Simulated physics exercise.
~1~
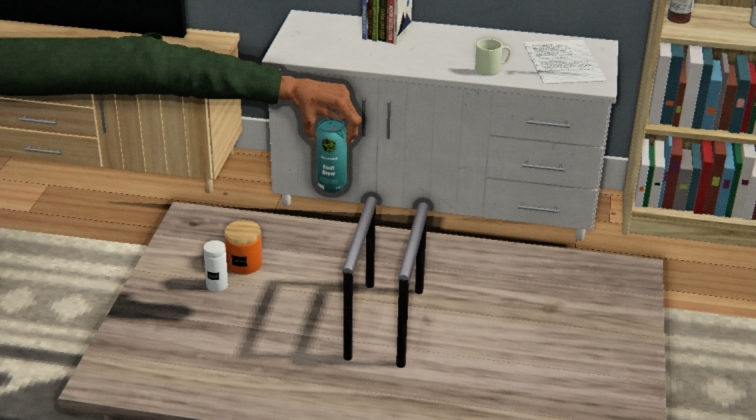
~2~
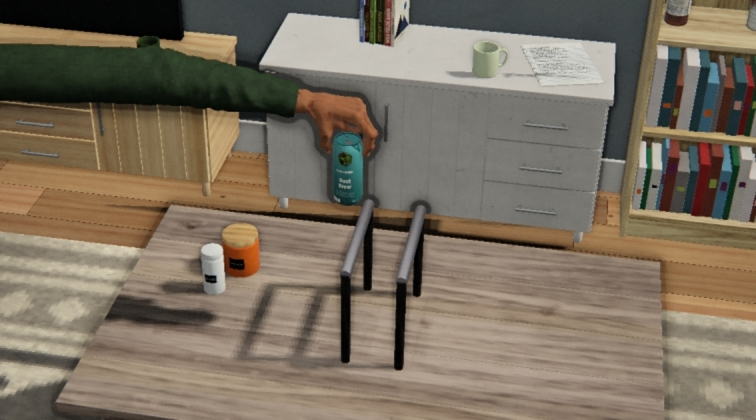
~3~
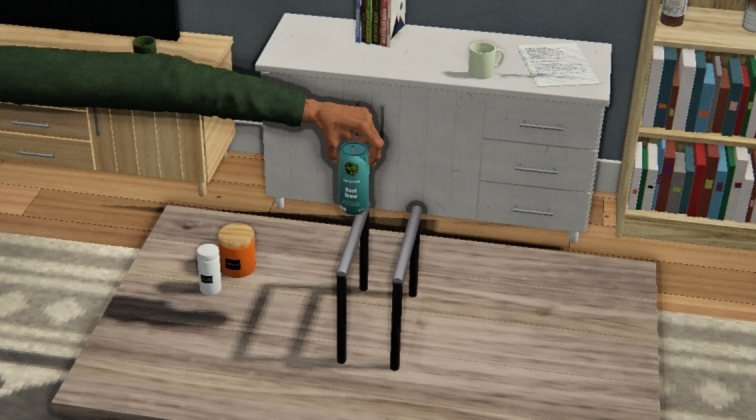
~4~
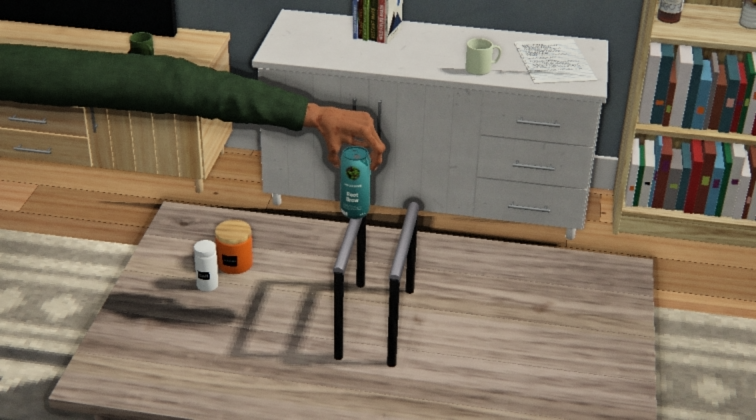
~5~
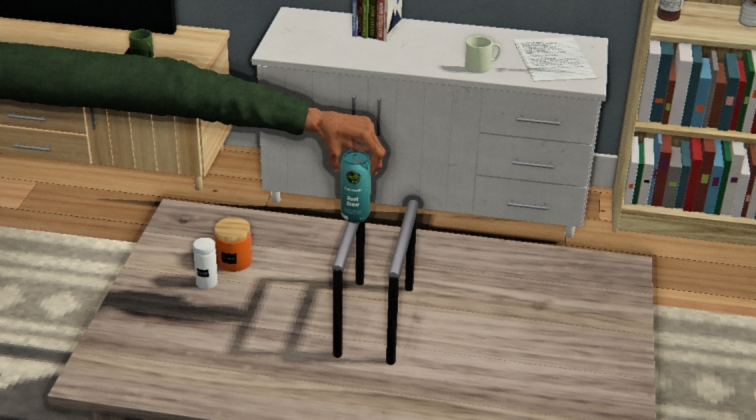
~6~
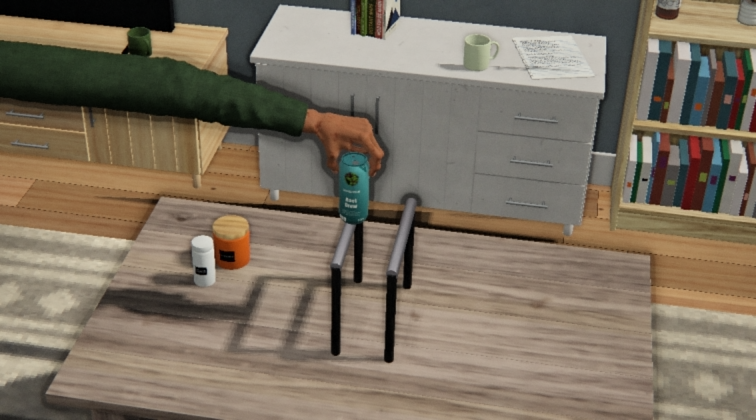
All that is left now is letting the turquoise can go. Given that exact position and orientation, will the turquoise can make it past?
It is stopped.
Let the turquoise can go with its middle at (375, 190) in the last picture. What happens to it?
Let go there, it makes it through.
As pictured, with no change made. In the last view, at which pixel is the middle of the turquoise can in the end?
In the last picture, near pixel (387, 224).
Then, 0.30 s after the last picture, turquoise can tipped 17° from how it was near (364, 201).
Then, 0.40 s after the last picture, turquoise can tipped 52° from how it was near (381, 215).
At rest, tipped over on the stand or table, turquoise can; the other 2 in place. Seen from the same camera at the end, turquoise can near (387, 223). The can stays on top.
